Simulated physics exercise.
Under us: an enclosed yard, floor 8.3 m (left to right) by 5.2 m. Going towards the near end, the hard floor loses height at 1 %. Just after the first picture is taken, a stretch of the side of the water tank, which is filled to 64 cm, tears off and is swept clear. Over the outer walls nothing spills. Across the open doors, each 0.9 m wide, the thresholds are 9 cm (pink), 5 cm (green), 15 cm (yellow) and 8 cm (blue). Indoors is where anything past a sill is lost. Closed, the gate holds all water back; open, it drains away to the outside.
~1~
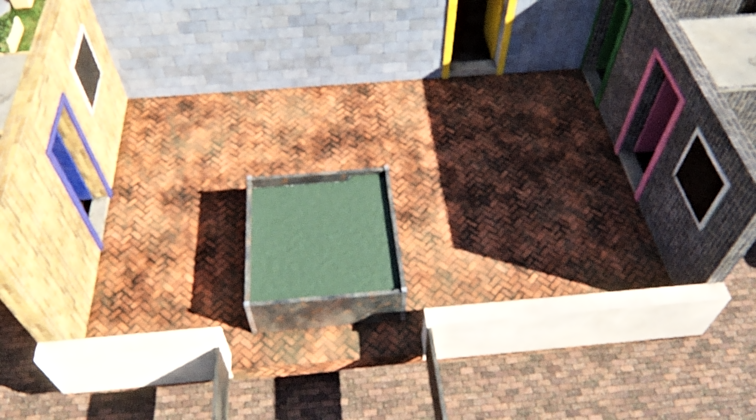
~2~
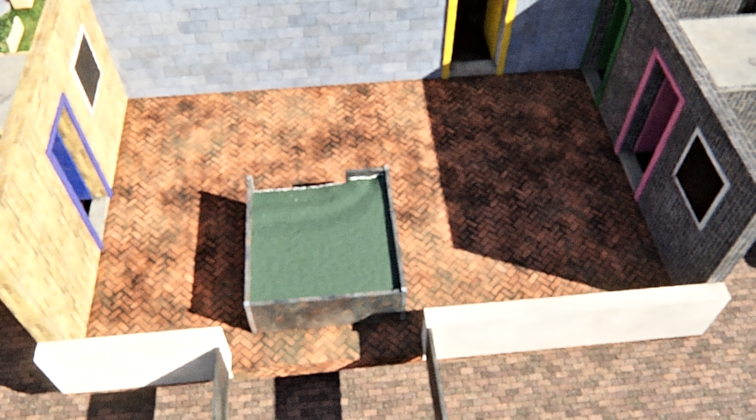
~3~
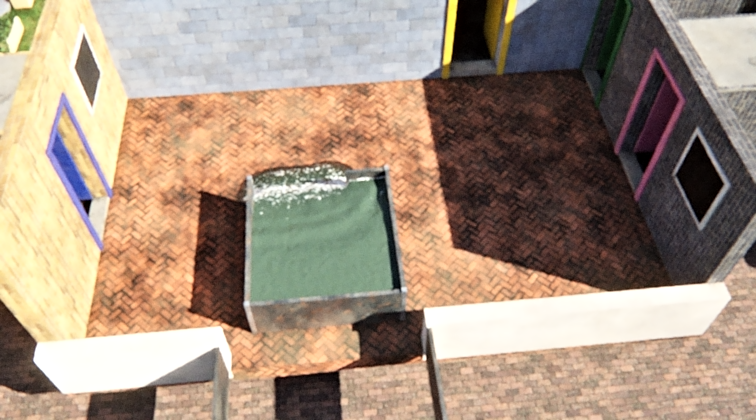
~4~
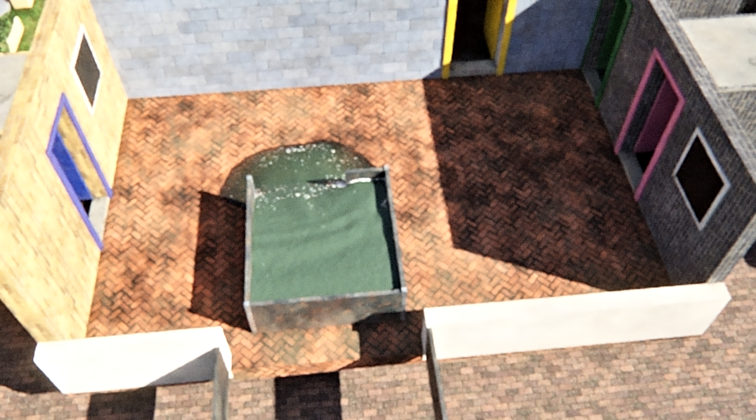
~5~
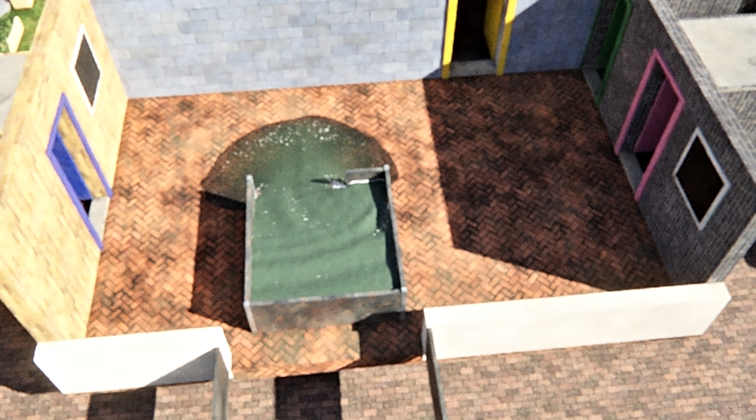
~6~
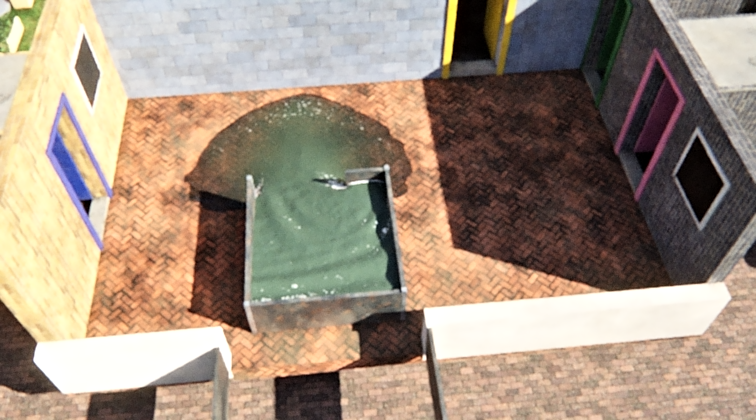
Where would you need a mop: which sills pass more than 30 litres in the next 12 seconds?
As I see it, pink door: Below the cap; green door: Above the cap; yellow door: Below the cap; blue door: Below the cap.
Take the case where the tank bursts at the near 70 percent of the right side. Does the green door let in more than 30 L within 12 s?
So for green: Yes.
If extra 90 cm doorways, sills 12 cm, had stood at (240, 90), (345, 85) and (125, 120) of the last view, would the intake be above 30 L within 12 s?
The first one exceeds it, the second one exceeds it, and the third one exceeds it.
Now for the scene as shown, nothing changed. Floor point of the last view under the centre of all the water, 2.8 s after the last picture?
Its balance point sits around (299, 175).
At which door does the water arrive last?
Pink.
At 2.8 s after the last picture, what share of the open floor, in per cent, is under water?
I'd say around 50 %.
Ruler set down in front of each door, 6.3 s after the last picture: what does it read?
You'd see pink at 6 cm, green at 9 cm, yellow at 4 cm and blue at 8 cm.
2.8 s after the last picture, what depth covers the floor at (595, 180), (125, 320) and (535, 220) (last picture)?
0, 0, 0 cm.
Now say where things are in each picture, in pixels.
Still water, 64 cm deep, in the water tank at (322, 235), in the first picture.
The front is at a hidden place, 0.8 m from the gap on the water tank's far side; 0.4 m2 of floor is under water; 64 cm left at the back of the water tank, in the second picture.
The front is at (347, 170), 1.0 m from the gap on the water tank's far side; 1.2 m2 of floor is under water; 64 cm left at the back of the water tank, in the third picture.
Water pours out on the water tank's far side and has run 1.4 m, to (326, 144); typically 9 cm deep outside, 64 cm at the water tank's back, in the fourth picture.
Water pours out on the water tank's far side and has run 1.9 m, to (318, 120); typically 6 cm deep outside, 64 cm at the water tank's back, in the fifth picture.
Water pours out on the water tank's far side and has run 2.5 m, to (306, 97); typically 5 cm deep outside, 58 cm at the water tank's back, in the sixth picture.
Then, 0.7 s after the last picture water covers 25 % of the floor and is deepest (34 cm) near (281, 203); pink door not reached, green door not reached, yellow door not reached, blue door not reached.
Then, 1.5 s after the last picture water covers 30 % of the floor and is deepest (50 cm) near (127, 104); pink door not reached, green door not reached, yellow door 6 cm at the sill, 0 L in, blue door not reached.
Then, 2.8 s after the last picture water covers 50 % of the floor and is deepest (28 cm) near (127, 104); pink door not reached, green door 10 cm at the sill, 7 L in, yellow door 6 cm at the sill, 0 L in, blue door 8 cm at the sill, 0 L in.
Then, 6.3 s after the last picture water covers 85 % of the floor and is deepest (16 cm) near (83, 355); pink door 6 cm at the sill, 0 L in, green door 9 cm at the sill, 108 L in, yellow door 4 cm at the sill, 0 L in, blue door 8 cm at the sill, 1 L in.
Then, 11.3 s after the last picture water covers 100 % of the floor and is deepest (12 cm) near (244, 328); pink door 4 cm at the sill, 0 L in, green door 4 cm at the sill, 124 L in, yellow door 2 cm at the sill, 0 L in, blue door 9 cm at the sill, 3 L in.
